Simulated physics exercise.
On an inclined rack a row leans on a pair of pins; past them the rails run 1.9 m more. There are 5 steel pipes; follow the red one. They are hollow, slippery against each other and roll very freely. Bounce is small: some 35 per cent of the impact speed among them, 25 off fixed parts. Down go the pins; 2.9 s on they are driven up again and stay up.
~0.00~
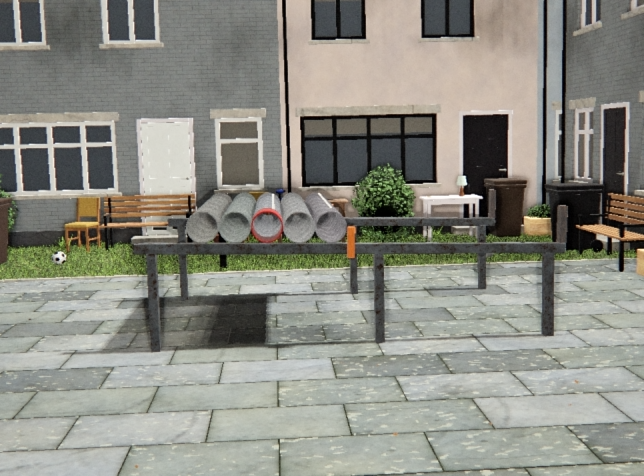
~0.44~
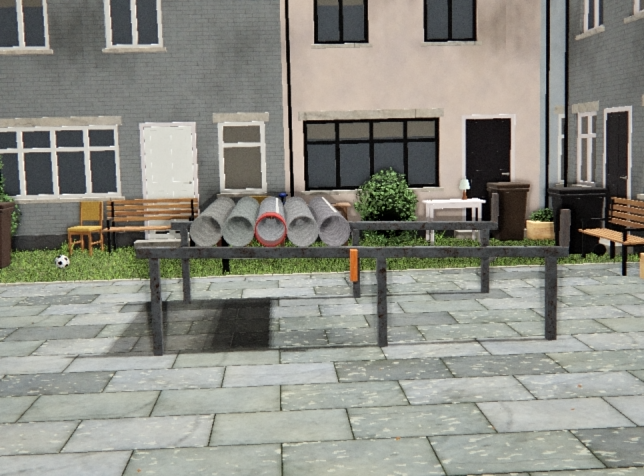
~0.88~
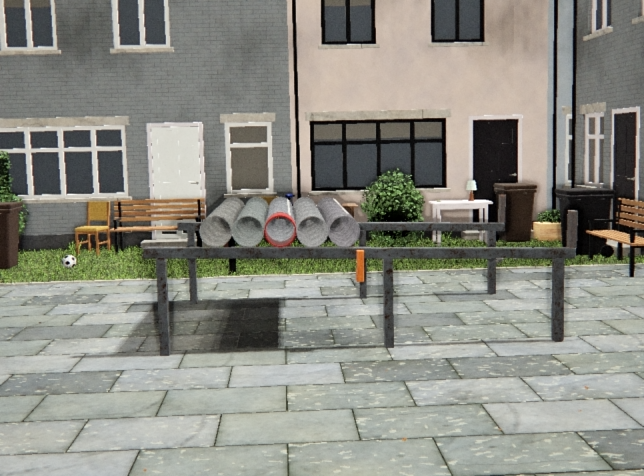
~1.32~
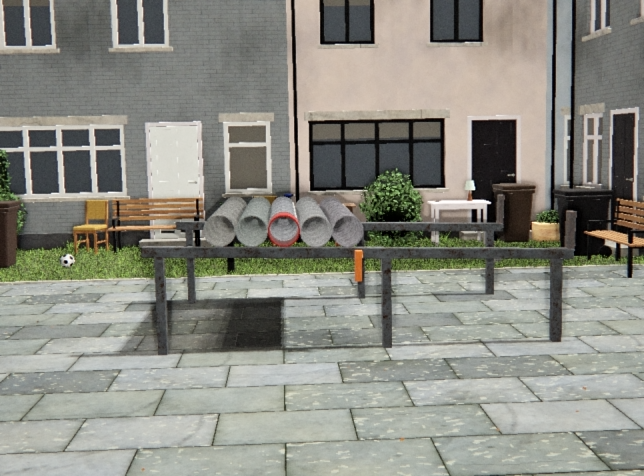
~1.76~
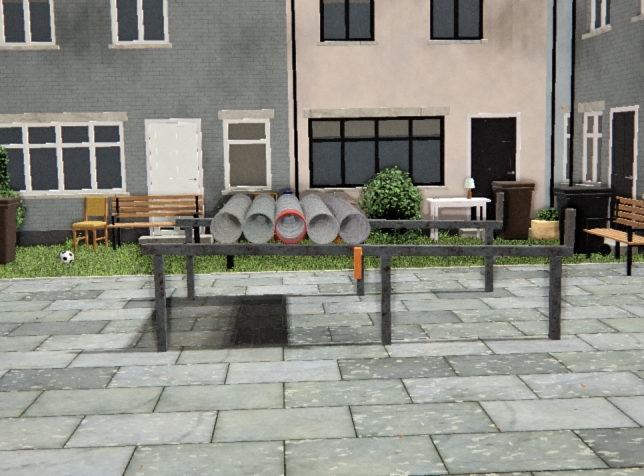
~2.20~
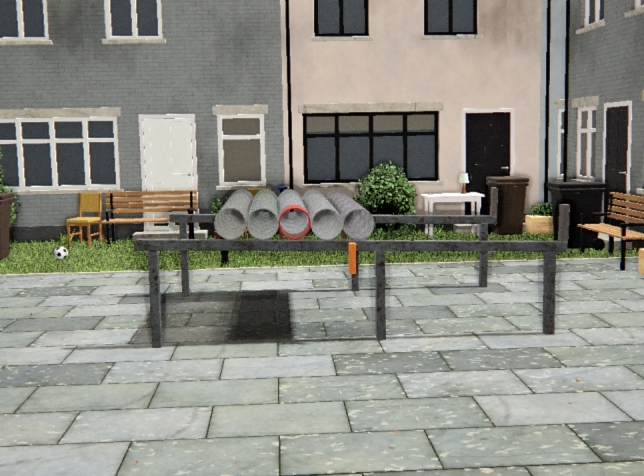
The clip shows five hollow pipes, the middle one red-rimmed, lying side by side on a dark rack in a paved yard. An orange pin at the front rail lowers, then the row rolls a short way right.
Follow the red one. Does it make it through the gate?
The red one stays behind the pins.
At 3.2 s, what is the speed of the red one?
Roughly 0.3 m/s.
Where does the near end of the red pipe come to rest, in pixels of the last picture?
Around (333, 224).
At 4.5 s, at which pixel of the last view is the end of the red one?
Around (333, 224).
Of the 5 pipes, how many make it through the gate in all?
In all, 2.
By 3.2 s, red is on the rails, 25 cm above the pins, rolling right; 2 below the pins.
By 4.5 s, red is on the rails, 15 cm above the pins; 2 below the pins.
Finally (6.1 s), red is on the rails, 15 cm above the pins; 2 below the pins.
